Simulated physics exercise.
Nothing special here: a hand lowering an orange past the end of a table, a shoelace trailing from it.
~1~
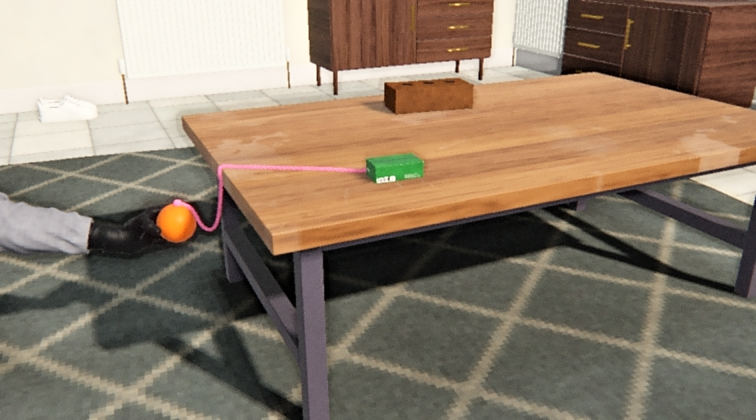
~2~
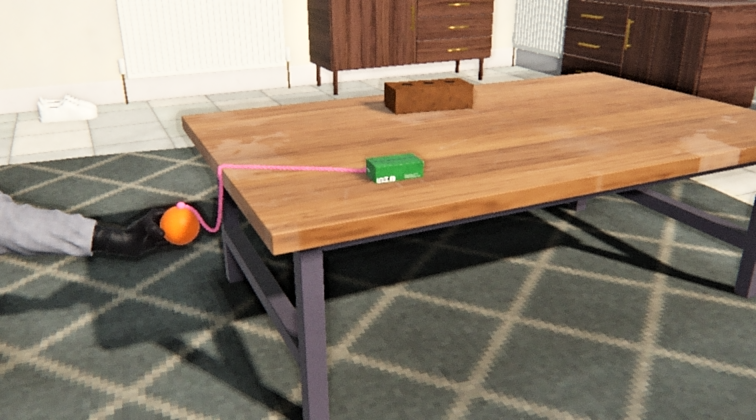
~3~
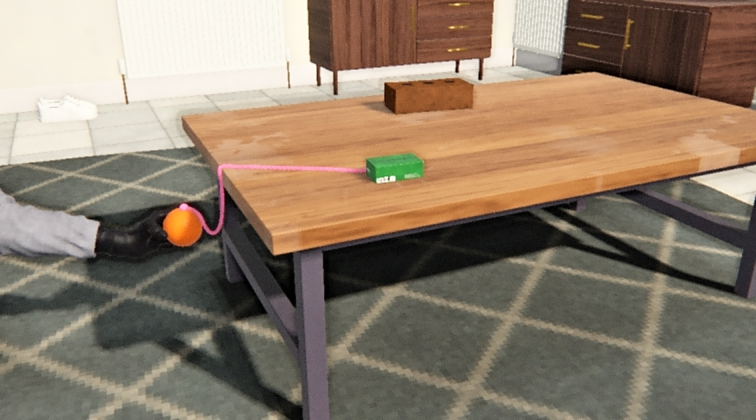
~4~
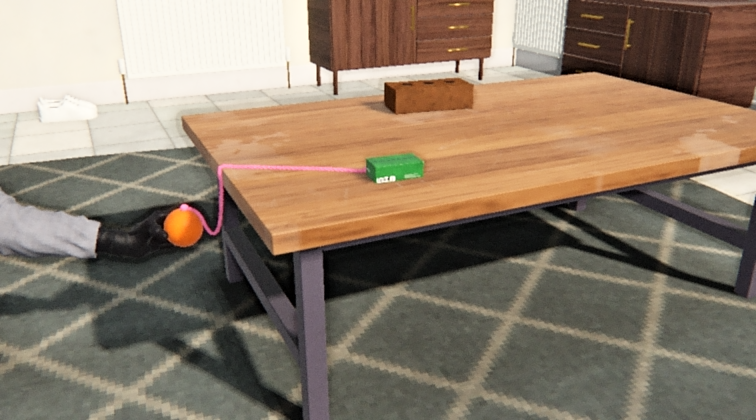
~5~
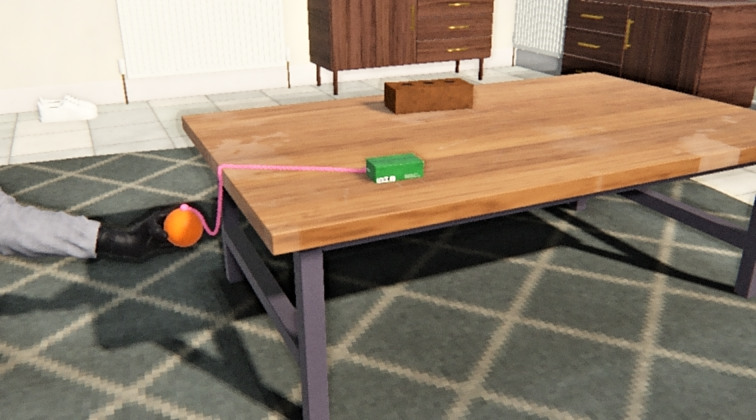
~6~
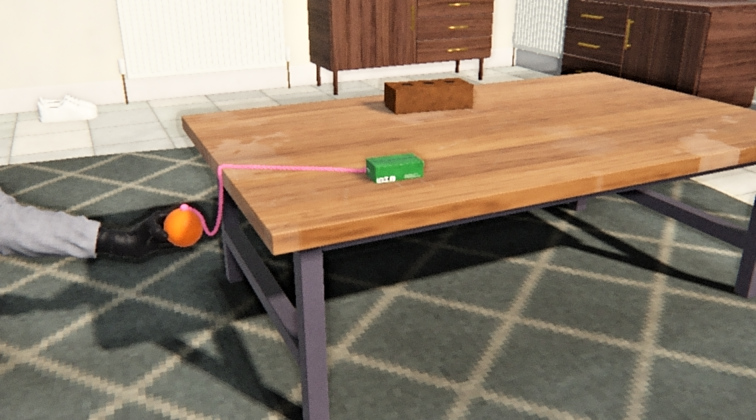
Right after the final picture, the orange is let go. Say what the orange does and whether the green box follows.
The orange makes it down. The green box falls as well.
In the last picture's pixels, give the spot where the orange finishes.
It ends at (273, 324).
Then, 0.40 s after the last picture, orange on the floor near (217, 343); brick unmoved; box tugged along near (245, 165).
Then, 0.76 s after the last picture, orange on the floor near (247, 339); brick unmoved; box down on the floor.
At rest, orange on the floor near (273, 324); brick unmoved; box down on the floor. The orange drops all the way and the green box is dragged off.
